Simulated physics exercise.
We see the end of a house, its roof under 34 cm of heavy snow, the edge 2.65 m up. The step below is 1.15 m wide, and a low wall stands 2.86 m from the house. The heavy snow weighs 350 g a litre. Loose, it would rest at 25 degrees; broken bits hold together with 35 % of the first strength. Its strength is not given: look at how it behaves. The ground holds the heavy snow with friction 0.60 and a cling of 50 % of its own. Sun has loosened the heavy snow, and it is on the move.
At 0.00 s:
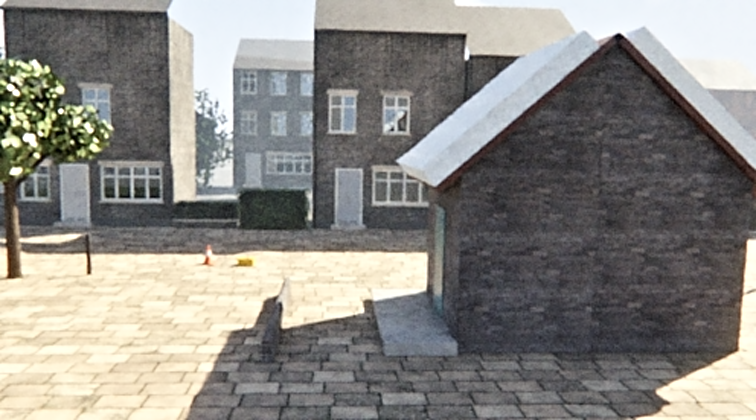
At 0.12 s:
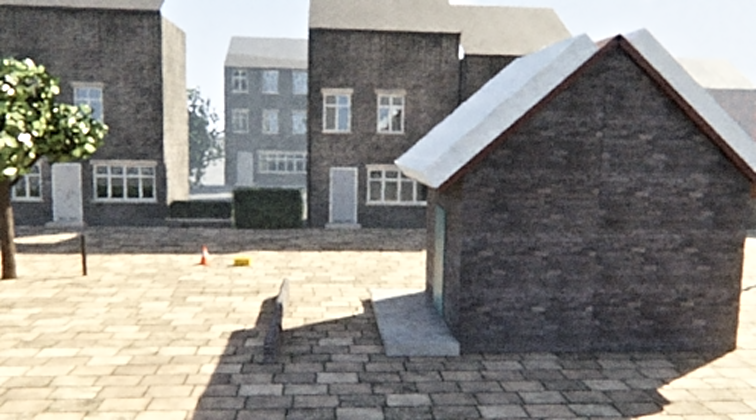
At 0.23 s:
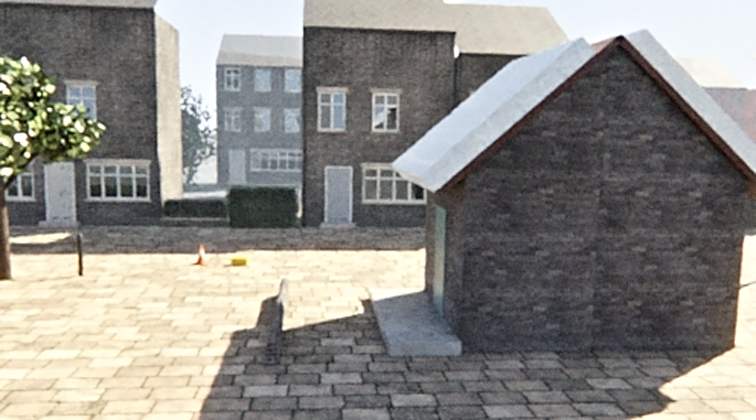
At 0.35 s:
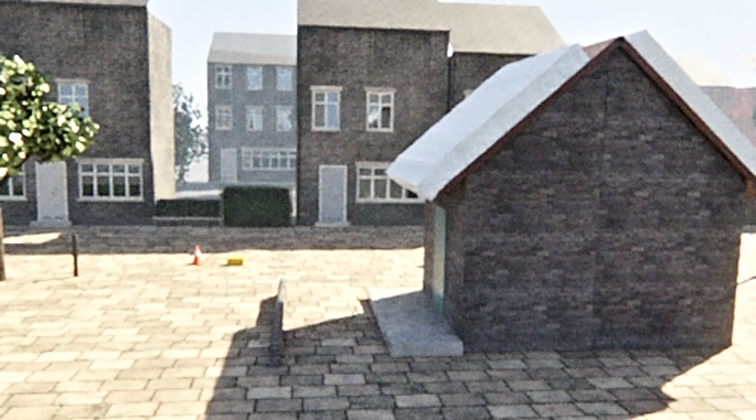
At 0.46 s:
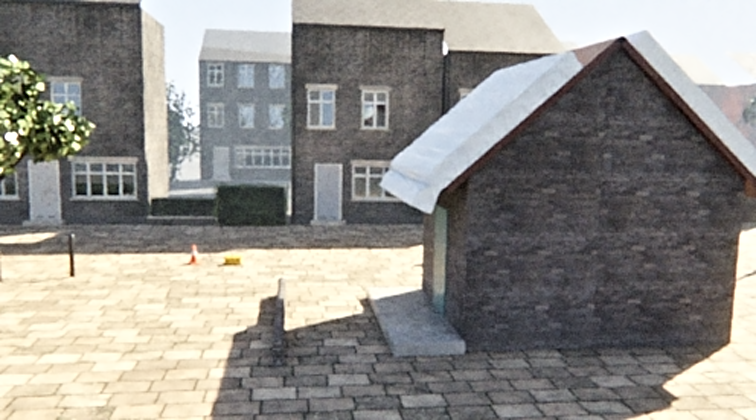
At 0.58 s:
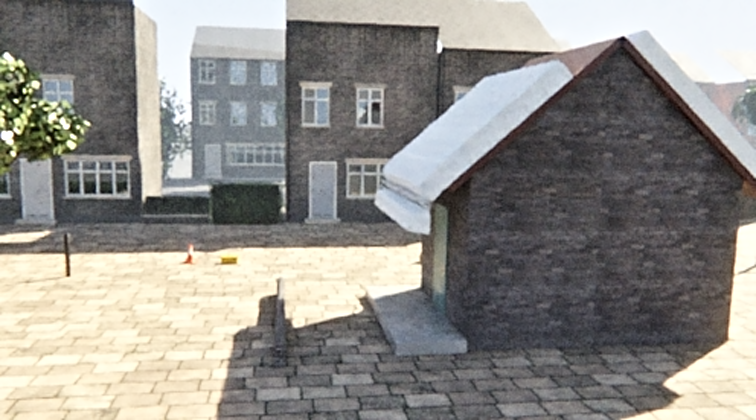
In a paved square with brick houses behind, a thick white layer of snow slides slowly down the left roof slope of a small brick house, extending farther past the eaves and cracking as the view shifts slightly.
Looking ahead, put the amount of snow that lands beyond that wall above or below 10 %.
Expect above 10 %.
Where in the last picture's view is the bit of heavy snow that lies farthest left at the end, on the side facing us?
Around (56, 366).
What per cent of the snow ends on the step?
About 4 %.
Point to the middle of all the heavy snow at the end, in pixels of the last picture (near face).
At about (306, 347).
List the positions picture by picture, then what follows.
In the first frame, leading edge of the heavy snow at (423, 172), 4 % of it past the eaves, in one piece.
In the second frame, leading edge of the heavy snow at (424, 174), its middle shifted 2.9 cm, 5 % of it past the eaves, in one piece.
In the third frame, leading edge of the heavy snow at (422, 178), its middle shifted 11 cm, 8 % of it past the eaves, in one piece.
In the fourth frame, leading edge of the heavy snow at (418, 184), its middle shifted 24 cm, 12 % of it past the eaves, in one piece.
In the fifth frame, leading edge of the heavy snow at (413, 203), its middle shifted 43 cm, 17 % of it past the eaves, cracking.
In the sixth frame, leading edge of the heavy snow at (409, 227), its middle shifted 68 cm, 25 % of it past the eaves, cracking.
After 1.02 s, 57 % is still on the roof and 0 % is past the low wall.
After 1.55 s, none is still on the roof and 0 % is past the low wall.
After 2.07 s, none is still on the roof and 22 % is past the low wall.
After 2.60 s, none is still on the roof and 22 % is past the low wall.
After 3.00 s, at the end, none is still on the roof and 22 % is past the low wall.
